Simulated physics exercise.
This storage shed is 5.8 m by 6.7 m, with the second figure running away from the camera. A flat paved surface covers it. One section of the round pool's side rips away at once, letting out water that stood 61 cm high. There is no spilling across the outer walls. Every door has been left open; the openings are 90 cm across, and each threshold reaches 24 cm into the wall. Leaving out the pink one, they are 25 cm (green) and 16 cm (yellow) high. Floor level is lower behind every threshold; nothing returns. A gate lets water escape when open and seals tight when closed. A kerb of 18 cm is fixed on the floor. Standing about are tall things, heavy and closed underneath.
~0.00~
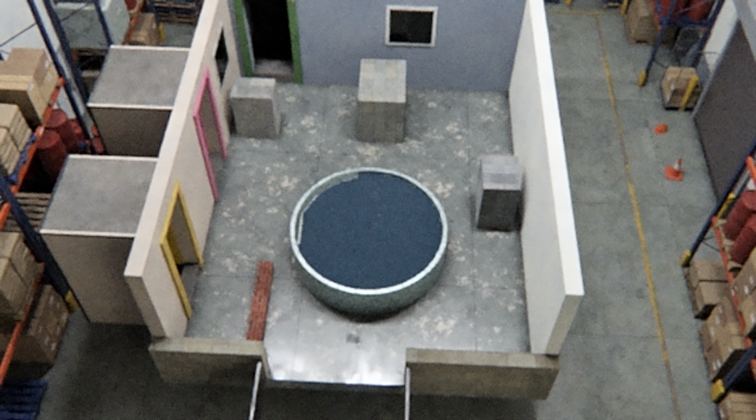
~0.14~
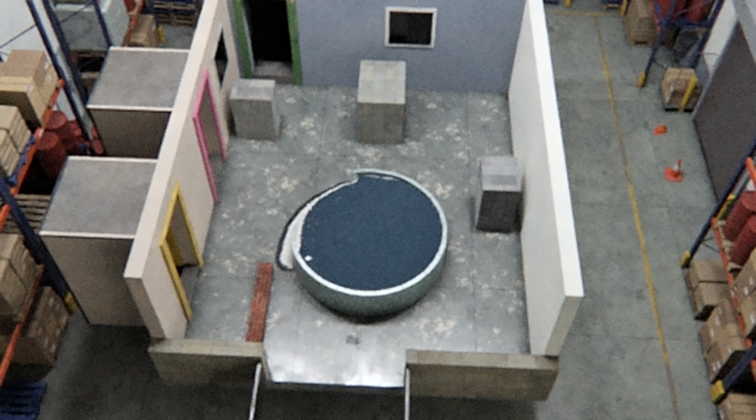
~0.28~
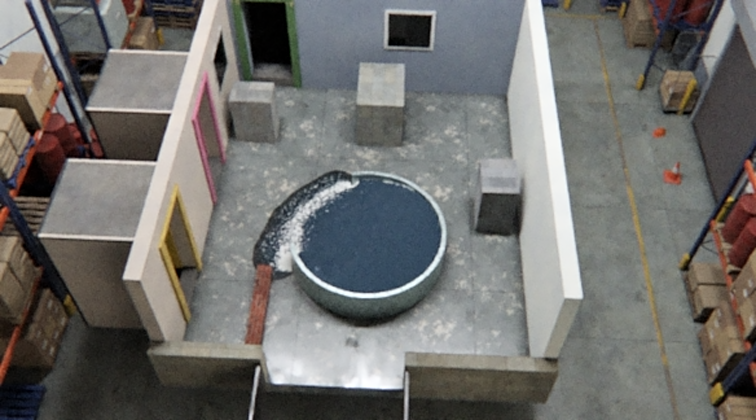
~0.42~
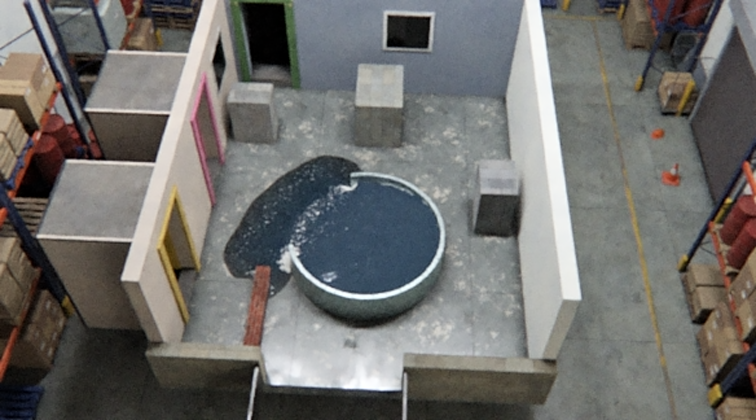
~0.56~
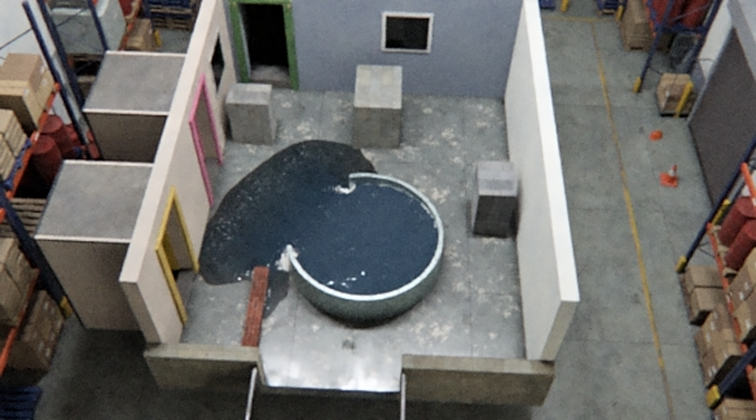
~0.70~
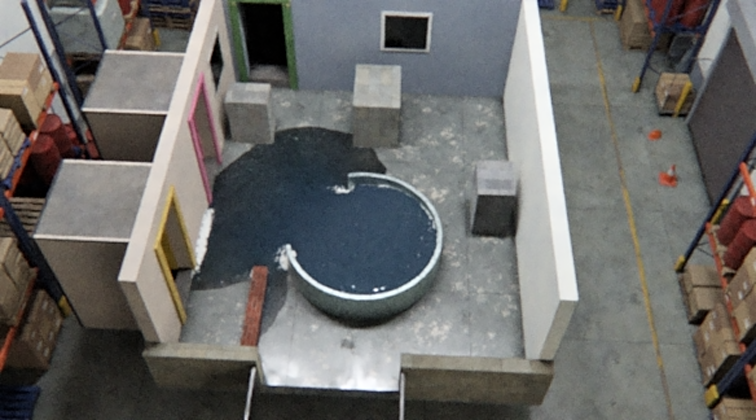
A roofless room with a grey paved floor stands inside a warehouse lined with loaded shelves, seen from high above. A round pool of dark water sits near the centre, with grey blocks around it, a reddish strip at its lower left, pink and yellow doorways on the left, and a green one behind. The pool's left side opens and water pours out, foaming, then spreads darkly across the floor to the left wall, while the camera barely shifts.
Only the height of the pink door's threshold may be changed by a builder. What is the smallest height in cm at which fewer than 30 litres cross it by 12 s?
About 29 cm.
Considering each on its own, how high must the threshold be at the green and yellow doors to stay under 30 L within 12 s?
You'd want about 19 centimetres at green and about 15 centimetres at yellow.
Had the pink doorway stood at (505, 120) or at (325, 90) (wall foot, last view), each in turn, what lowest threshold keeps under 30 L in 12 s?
Around 10.0 and 20 cm respectively.
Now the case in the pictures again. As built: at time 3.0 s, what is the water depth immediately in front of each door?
Green door 25 cm, pink door 32 cm, yellow door 11 cm.
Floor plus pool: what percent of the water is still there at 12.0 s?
Close to 92 per cent is still present.
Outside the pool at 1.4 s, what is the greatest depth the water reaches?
Around 42 centimetres.
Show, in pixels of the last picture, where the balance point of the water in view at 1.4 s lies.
Centre of the water: Approx. (322, 231) px.
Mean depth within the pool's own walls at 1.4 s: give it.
Close to 38 cm deep on average.
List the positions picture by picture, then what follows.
The round pool at (369, 229) is whole and still, 61 cm deep; the pink door at (211, 142) is dry, in the first frame.
Water pours out at (310, 213) and has run 0.3 m, to a hidden place; about 7 cm deep outside, 61 cm at the back, in the second frame.
The gap is at (309, 217), the front 0.7 m out at (337, 174); the back of the round pool holds 61 cm, in the third frame.
The gap is at (308, 219), the front 1.2 m out at (228, 253); the back of the round pool holds 61 cm, in the fourth frame.
The gap is at (306, 220), the front 1.7 m out at (296, 147); the back of the round pool holds 61 cm, in the fifth frame.
The gap is at (305, 220), the front 2.2 m out at (279, 135); the back of the round pool holds 59 cm; water is at the pink door at (206, 147), in the sixth frame.
After 1.4 s water covers 35 % of the floor, deepest (42 cm) near (221, 154); 33 cm at the pink door, 1 litre in over its 21 cm threshold.
After 3.0 s water covers 40 % of the floor, deepest (33 cm) near (241, 149); 32 cm at the pink door, 96 litres in over its 21 cm threshold.
After 12.0 s water covers 95 % of the floor, deepest (12 cm) near (502, 194); 9 cm at the pink door, 119 litres in over its 21 cm threshold.
At the pink door as built, the water arrived by 0.7 s and peaked near 37 cm at 2.0 s.
With a threshold of 23.5 cm, 87 litres would have come in within the 12 s; with 32 cm, 16 litres. So under 30 litres takes about 29 cm.
